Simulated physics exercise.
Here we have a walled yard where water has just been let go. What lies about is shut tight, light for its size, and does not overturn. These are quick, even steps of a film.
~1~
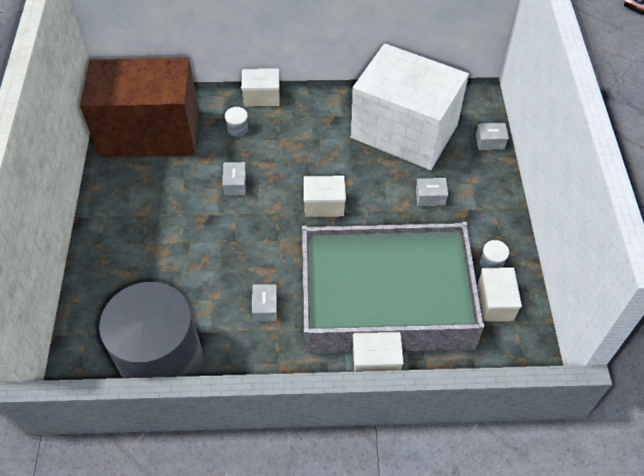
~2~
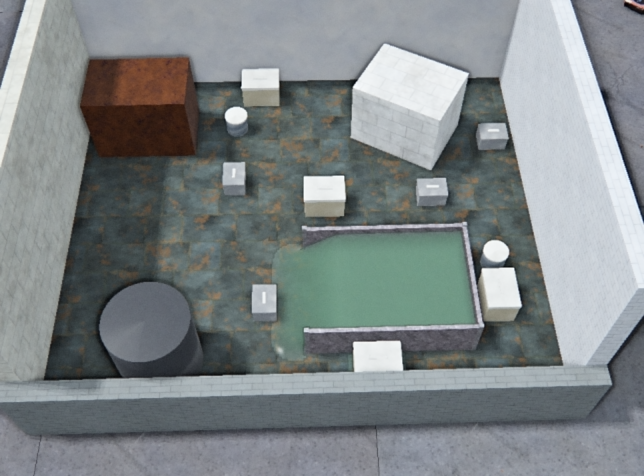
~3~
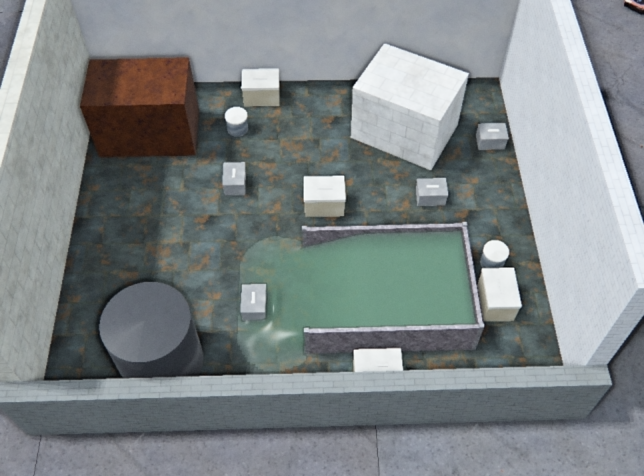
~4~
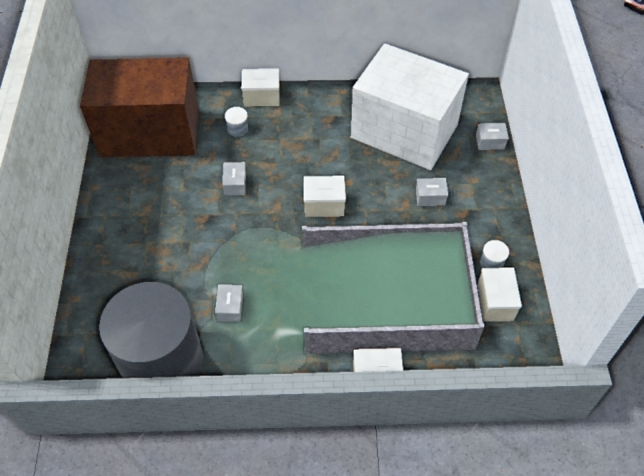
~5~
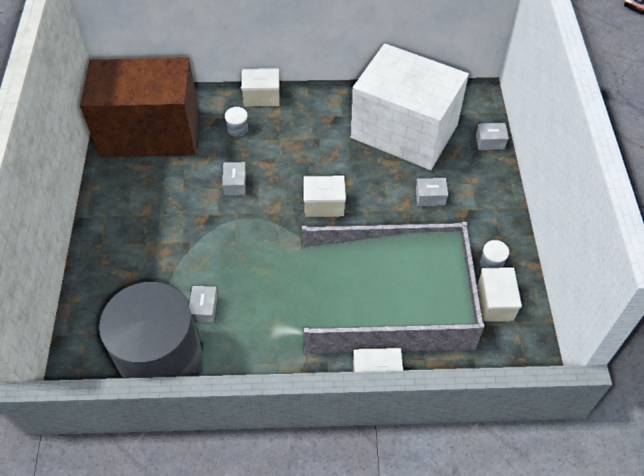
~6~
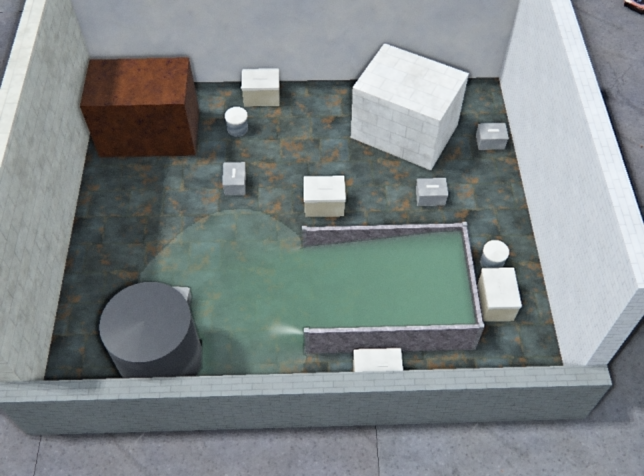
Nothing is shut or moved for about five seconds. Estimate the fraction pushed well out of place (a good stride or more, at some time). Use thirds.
That comes to under a third.
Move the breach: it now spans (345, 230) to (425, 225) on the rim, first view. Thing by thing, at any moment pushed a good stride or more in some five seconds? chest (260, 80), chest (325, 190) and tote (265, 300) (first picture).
In turn: Swept aside, moved that far, never so far.
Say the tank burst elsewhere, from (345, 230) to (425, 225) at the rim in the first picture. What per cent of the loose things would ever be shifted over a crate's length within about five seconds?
Close to 40 %.
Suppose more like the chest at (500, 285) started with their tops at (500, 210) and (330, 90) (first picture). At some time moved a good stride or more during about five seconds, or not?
In that order: No, not that far.
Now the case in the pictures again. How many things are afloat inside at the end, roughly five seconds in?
It comes to 2.
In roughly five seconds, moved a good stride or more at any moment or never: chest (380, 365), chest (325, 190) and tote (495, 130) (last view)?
In turn: Yes, no, short of that.
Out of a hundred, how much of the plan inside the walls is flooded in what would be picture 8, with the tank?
I make it 30 per cent.
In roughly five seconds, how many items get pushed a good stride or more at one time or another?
3 of them.
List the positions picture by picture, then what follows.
In the first frame, a tote at (264, 298), on the bottom; a chest at (378, 348) rests on the ground; 0 of 10 have shifted.
In the second frame, a tote at (264, 298) rests on the ground; a chest at (378, 357), on the bottom, close to its start; 1 of 10 have shifted.
In the third frame, a tote at (253, 298) rests on the ground, close to its start; a chest at (378, 365), on the bottom, close to its start; 2 of 10 have shifted.
In the fourth frame, a tote at (229, 299), on the bottom, a stride from its start; a chest at (378, 365) rests on the ground, close to its start; 2 of 10 have shifted.
In the fifth frame, a tote at (202, 300) rests on the ground, a stride from its start; a chest at (378, 365) rests on the ground, close to its start; 2 of 10 have shifted.
In the sixth frame, a tote at (175, 301) rests on the ground, a stride from its start; a chest at (378, 365) rests on the ground, close to its start; 2 of 10 have shifted.
A moment on, 1 of 10 are well off their spots; 0 afloat.
Next, 1 of 10 are well off their spots; 0 afloat.
Later, 2 of 10 are well off their spots; 1 afloat.
In the end, 3 of 10 are well off their spots, and 3 have been at some point; 2 afloat.
